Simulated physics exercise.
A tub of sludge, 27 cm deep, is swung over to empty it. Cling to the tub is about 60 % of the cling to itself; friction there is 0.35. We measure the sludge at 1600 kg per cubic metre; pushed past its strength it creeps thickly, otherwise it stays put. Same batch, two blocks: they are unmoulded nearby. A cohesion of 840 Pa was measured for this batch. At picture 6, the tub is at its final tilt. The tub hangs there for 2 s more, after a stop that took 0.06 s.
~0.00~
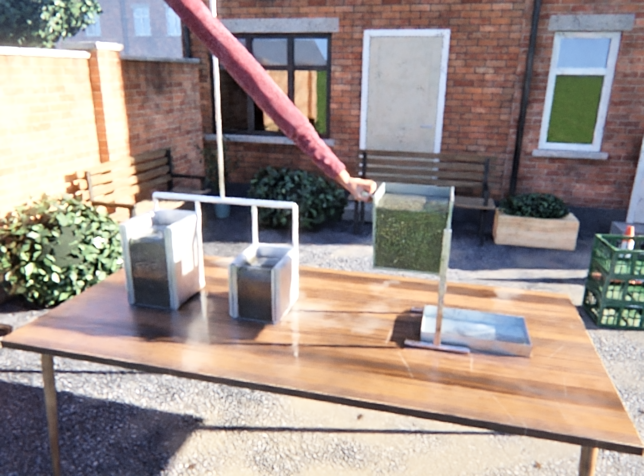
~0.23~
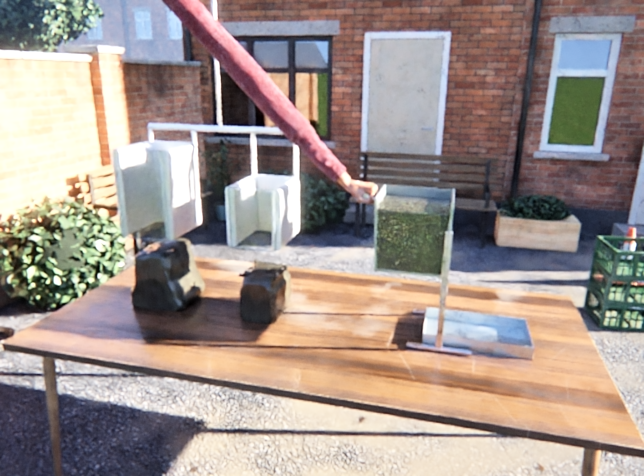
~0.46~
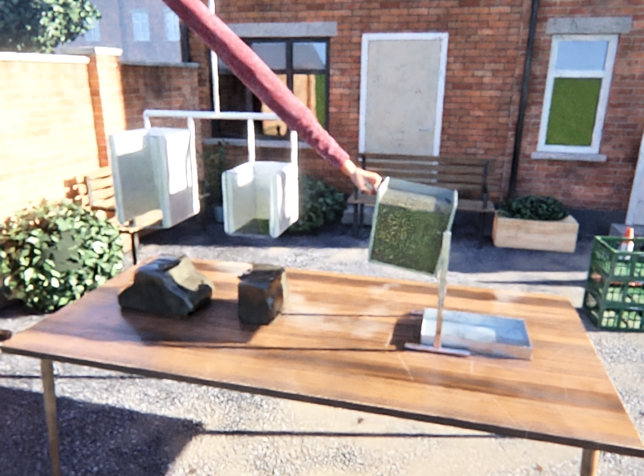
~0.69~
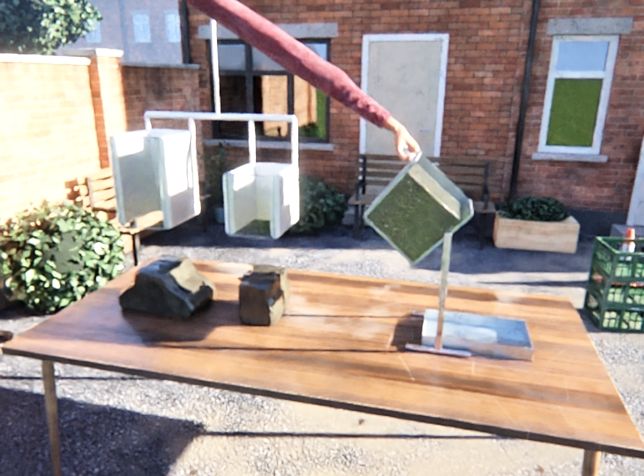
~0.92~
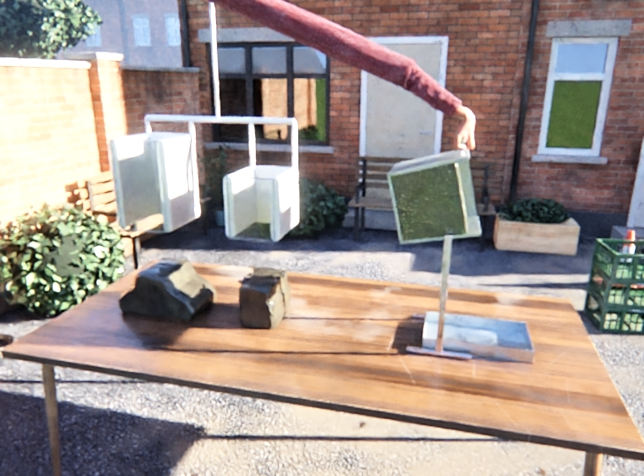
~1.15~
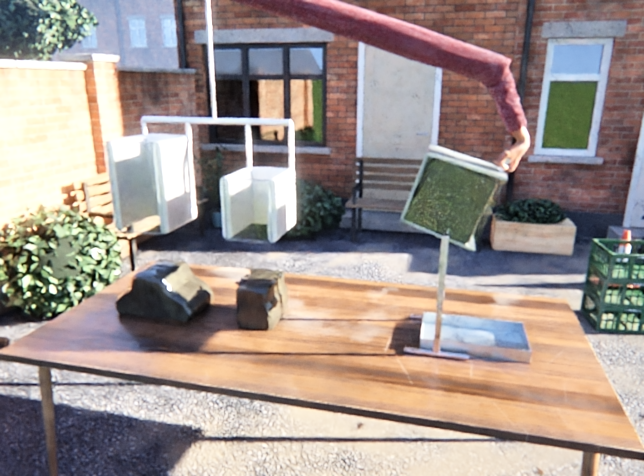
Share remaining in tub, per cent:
Near 0 percent.
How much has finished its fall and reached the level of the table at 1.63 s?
Some 55 % has got all the way down.
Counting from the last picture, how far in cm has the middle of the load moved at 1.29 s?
Around 8 cm.
By 1.29 s, the tub is at 108 degrees and holds 78 %.
By 1.46 s, the tub is at 108 degrees and holds 35 %.
By 1.63 s, the tub is at 108 degrees and holds 16 %.
By 1.80 s, the tub is at 108 degrees and holds 0 %.
By 3.15 s, at the end, the tub is at 108 degrees and holds 0 %.
